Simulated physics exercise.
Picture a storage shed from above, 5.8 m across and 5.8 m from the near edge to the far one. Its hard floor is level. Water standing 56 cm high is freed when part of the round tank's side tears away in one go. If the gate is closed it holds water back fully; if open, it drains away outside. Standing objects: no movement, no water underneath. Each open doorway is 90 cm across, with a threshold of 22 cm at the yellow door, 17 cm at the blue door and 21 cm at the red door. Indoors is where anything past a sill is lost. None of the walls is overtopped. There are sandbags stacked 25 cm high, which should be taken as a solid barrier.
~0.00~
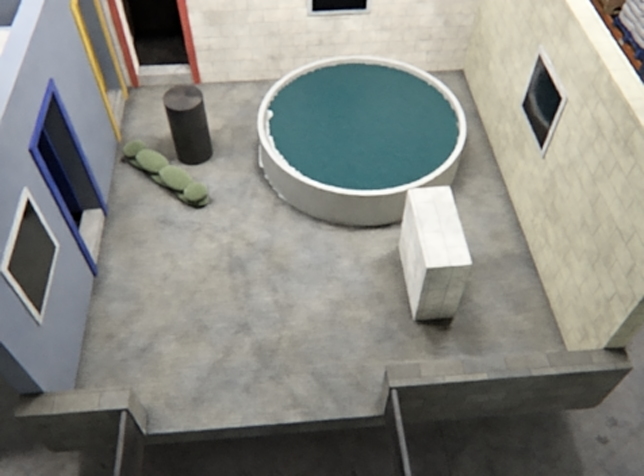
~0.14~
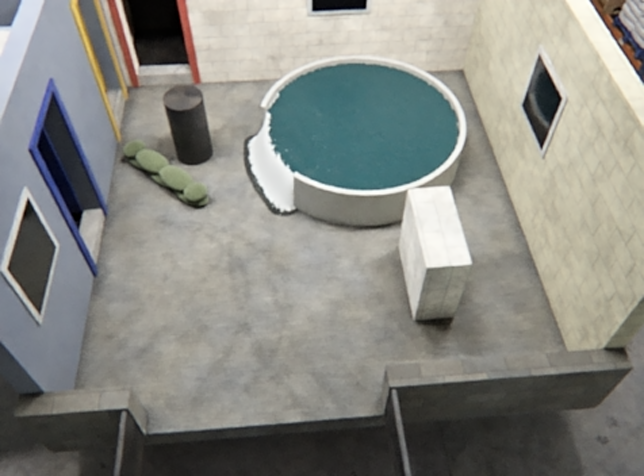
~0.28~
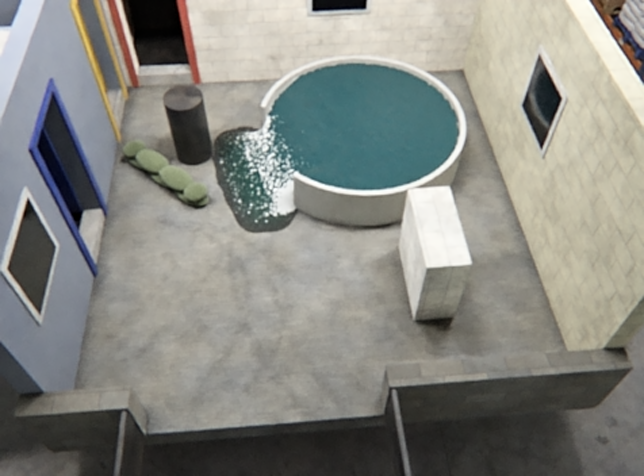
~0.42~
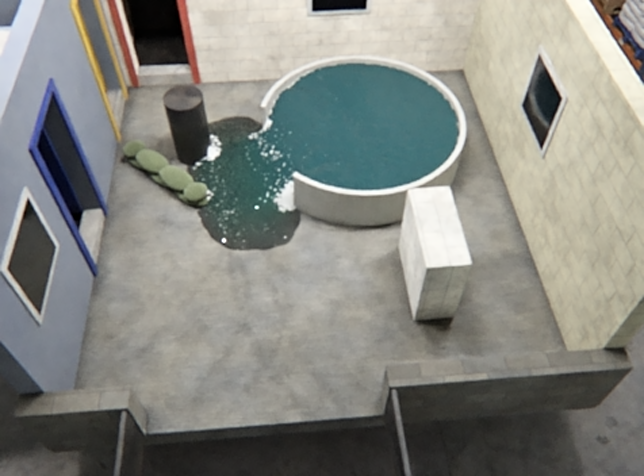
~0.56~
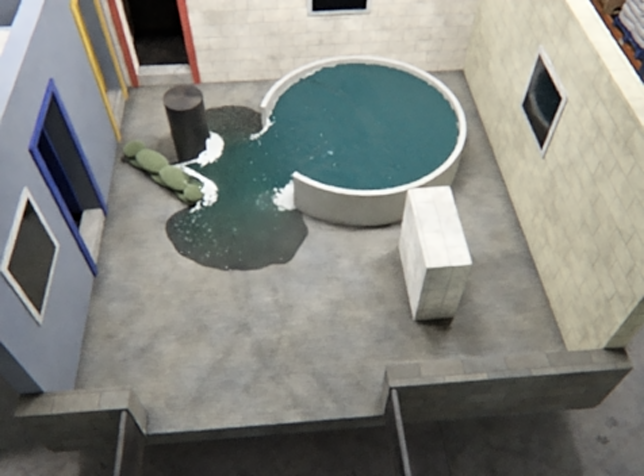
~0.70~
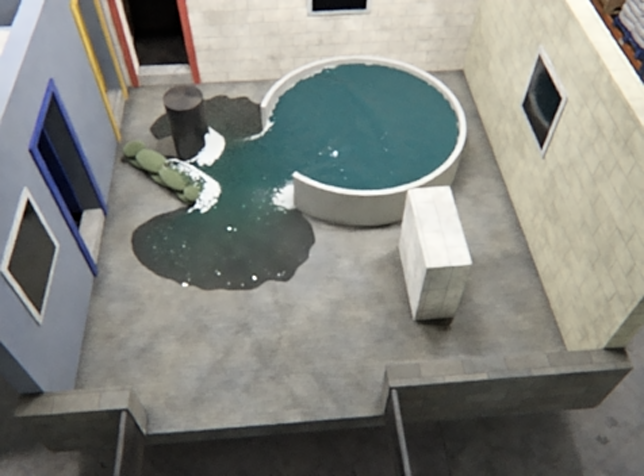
Teal water burst through the left side of a round white tank, poured onto the gray floor, then foamed around a dark cylinder and green sandbags as the puddle spread toward the lower left.
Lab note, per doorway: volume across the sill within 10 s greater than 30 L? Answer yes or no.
Yellow door: No; blue door: No; red door: No.
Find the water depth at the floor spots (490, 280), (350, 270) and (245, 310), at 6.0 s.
Taking the spots in order: 0 cm, 0 cm, 3 cm.
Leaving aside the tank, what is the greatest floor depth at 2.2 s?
42 cm or so.
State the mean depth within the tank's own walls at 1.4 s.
Roughly 43 centimetres.
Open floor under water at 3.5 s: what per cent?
60 %.
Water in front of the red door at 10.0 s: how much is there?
13.5 cm.
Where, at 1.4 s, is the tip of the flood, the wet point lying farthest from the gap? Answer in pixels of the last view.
Near (81, 359).
After 1.4 s water covers 35 % of the floor and is deepest (44 cm) near (198, 184); yellow door 6 cm at the sill, 0 L in, blue door 10 cm at the sill, 0 L in, red door 8 cm at the sill, 0 L in.
After 2.2 s water covers 45 % of the floor and is deepest (42 cm) near (210, 193); yellow door 16 cm at the sill, 0 L in, blue door 18 cm at the sill, 0 L in, red door 24 cm at the sill, 2 L in.
After 3.5 s water covers 60 % of the floor and is deepest (30 cm) near (78, 373); yellow door 18 cm at the sill, 0 L in, blue door 12 cm at the sill, 2 L in, red door 20 cm at the sill, 7 L in.
After 6.0 s water covers 75 % of the floor and is deepest (20 cm) near (187, 176); yellow door 17 cm at the sill, 0 L in, blue door 7 cm at the sill, 2 L in, red door 15 cm at the sill, 8 L in.
After 10.0 s water covers 95 % of the floor and is deepest (14 cm) near (150, 86); yellow door 12 cm at the sill, 0 L in, blue door 9 cm at the sill, 2 L in, red door 13 cm at the sill, 8 L in.
